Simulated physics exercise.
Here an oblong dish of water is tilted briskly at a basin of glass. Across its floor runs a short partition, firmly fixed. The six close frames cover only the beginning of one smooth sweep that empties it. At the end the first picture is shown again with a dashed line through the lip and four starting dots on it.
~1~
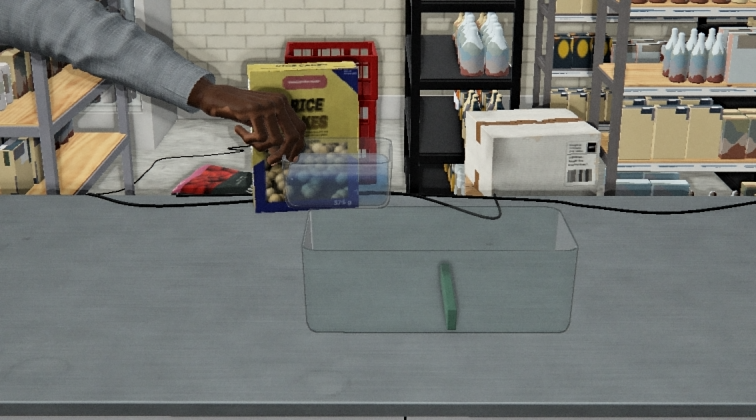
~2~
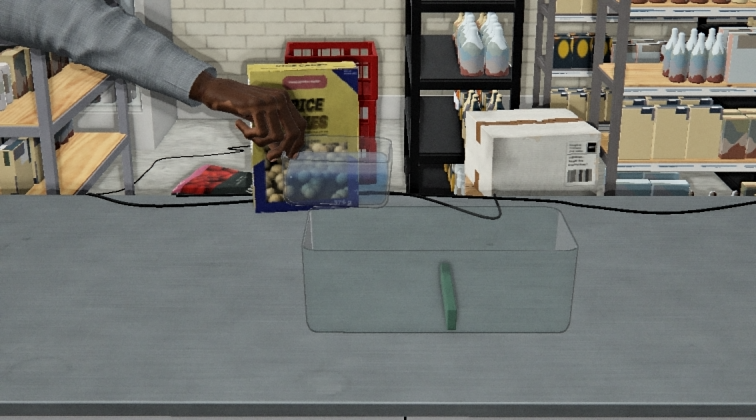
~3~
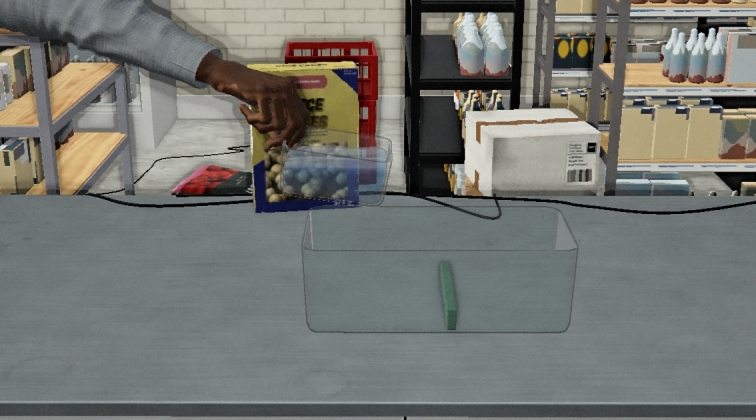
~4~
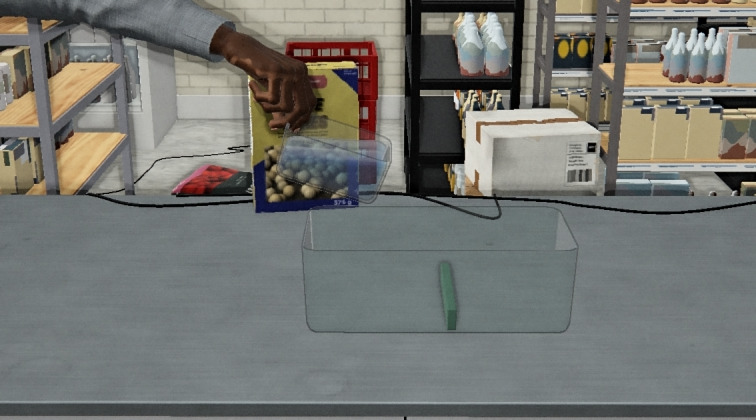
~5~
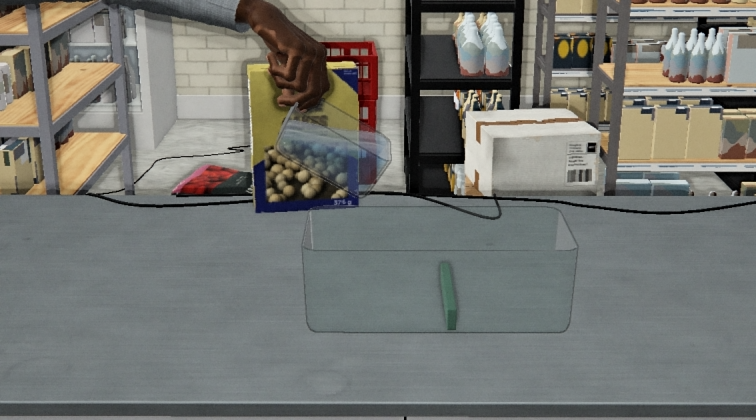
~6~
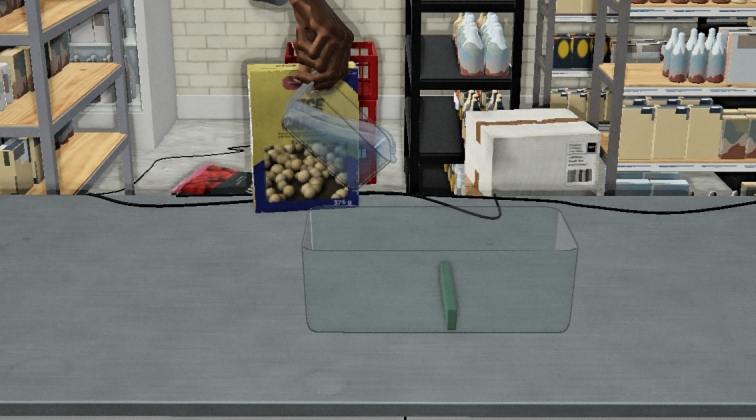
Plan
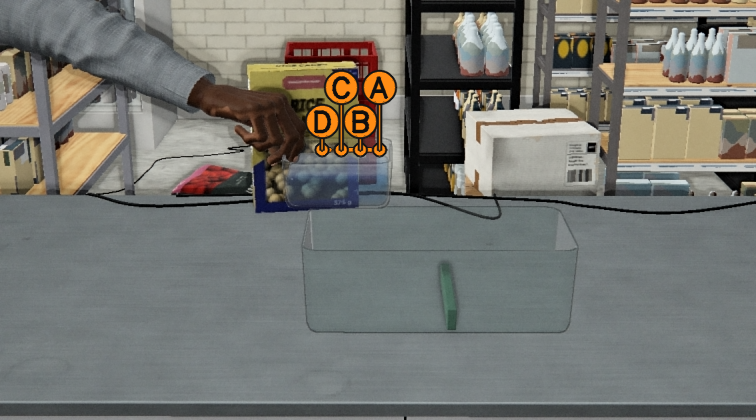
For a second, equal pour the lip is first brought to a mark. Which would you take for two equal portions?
B beats the others.
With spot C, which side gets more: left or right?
The left one.
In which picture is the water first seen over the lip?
In picture 6.
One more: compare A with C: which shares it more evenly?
A.
On the marked copy, A at (379, 149); B at (360, 149); C at (341, 149); D at (322, 149).
With A, about 35 % ends left of the wall and 59 % right of it; 6 % is lost outside.
With B, about 51 % ends left of the wall and 45 % right of it; 4 % is lost outside.
With C, about 76 % ends left of the wall and 19 % right of it; 5 % is lost outside.
With D, about 75 % ends left of the wall and 17 % right of it; 8 % is lost outside.
